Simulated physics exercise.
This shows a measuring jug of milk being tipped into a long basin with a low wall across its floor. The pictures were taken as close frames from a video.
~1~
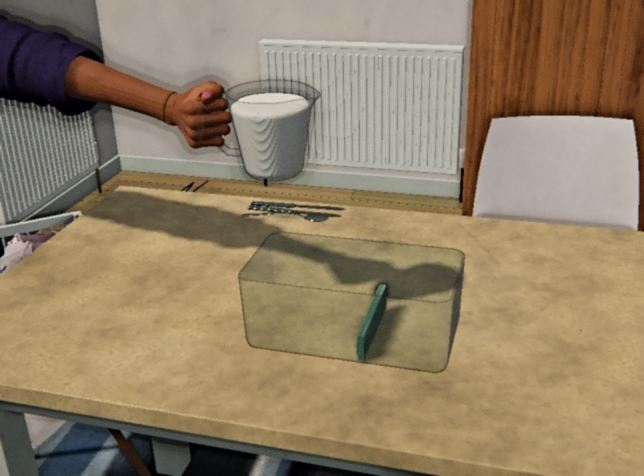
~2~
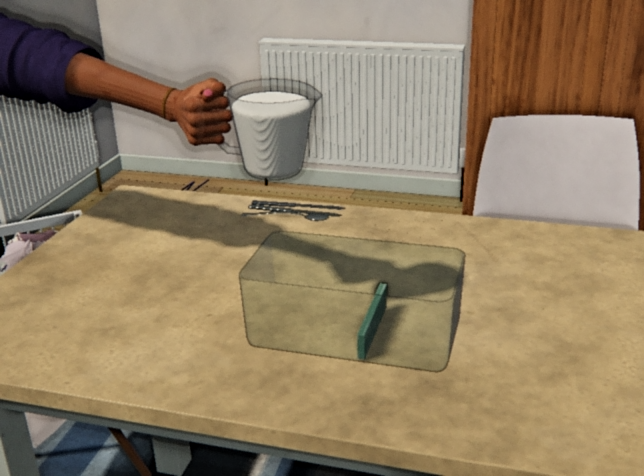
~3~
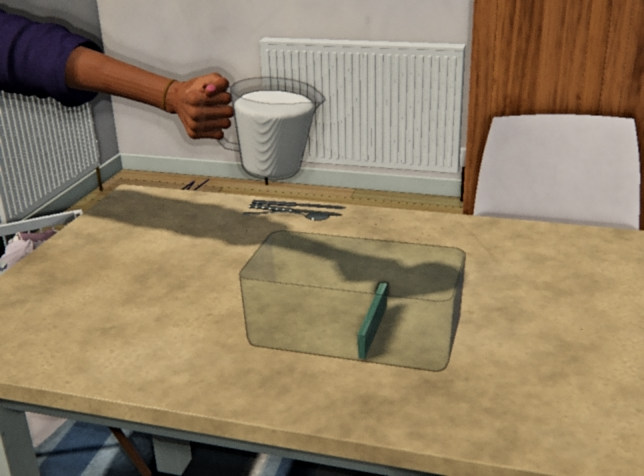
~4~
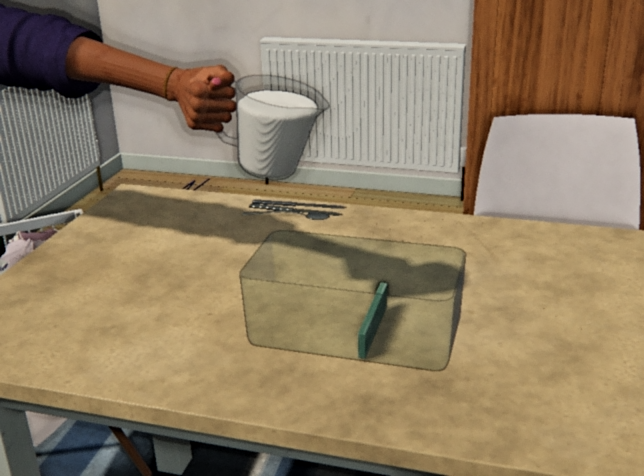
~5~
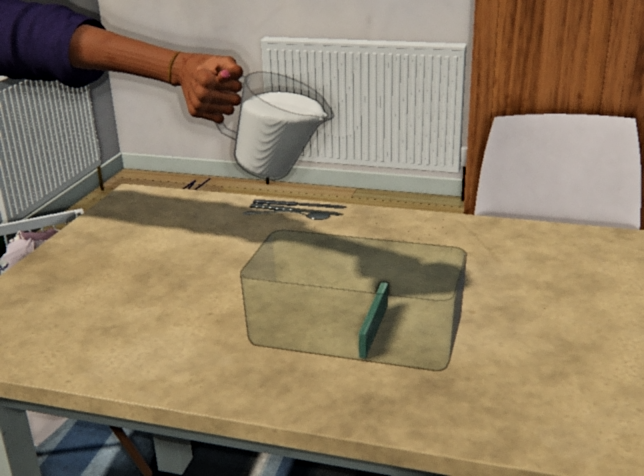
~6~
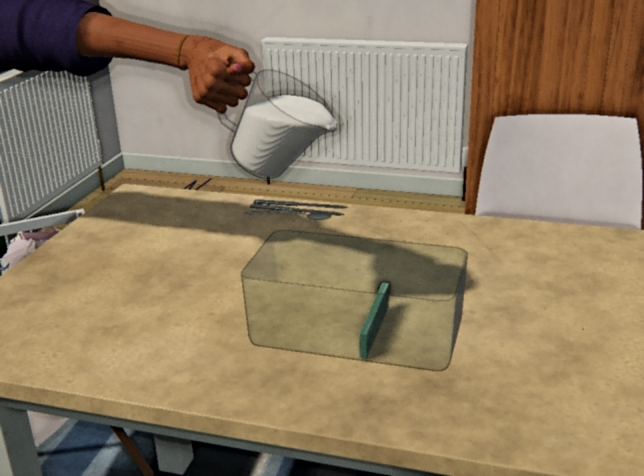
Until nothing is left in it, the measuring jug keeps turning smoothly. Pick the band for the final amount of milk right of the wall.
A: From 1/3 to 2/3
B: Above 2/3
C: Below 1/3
Answer: A.
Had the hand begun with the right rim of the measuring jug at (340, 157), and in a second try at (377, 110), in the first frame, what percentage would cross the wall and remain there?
The first start yields 55 per cent, the second 70 per cent.
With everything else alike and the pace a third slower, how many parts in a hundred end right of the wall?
Near 65 %.
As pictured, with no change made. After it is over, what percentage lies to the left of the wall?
Roughly 45 percent of it.
A moment on, the measuring jug is tipped on its side and 46 per cent is still to pour, 0 is left of the wall and 13 right of it.
Next, the measuring jug is tipped right over and 8 per cent is still to pour, 28 is left of the wall and 41 right of it.
Then the measuring jug is tipped right over and 1 per cent is still to pour, 44 is left of the wall and 49 right of it.
Later the measuring jug is tipped right over and 0 per cent is still to pour, 47 is left of the wall and 49 right of it.
At rest 47 per cent lies left of the wall, 49 right of it and 4 outside.
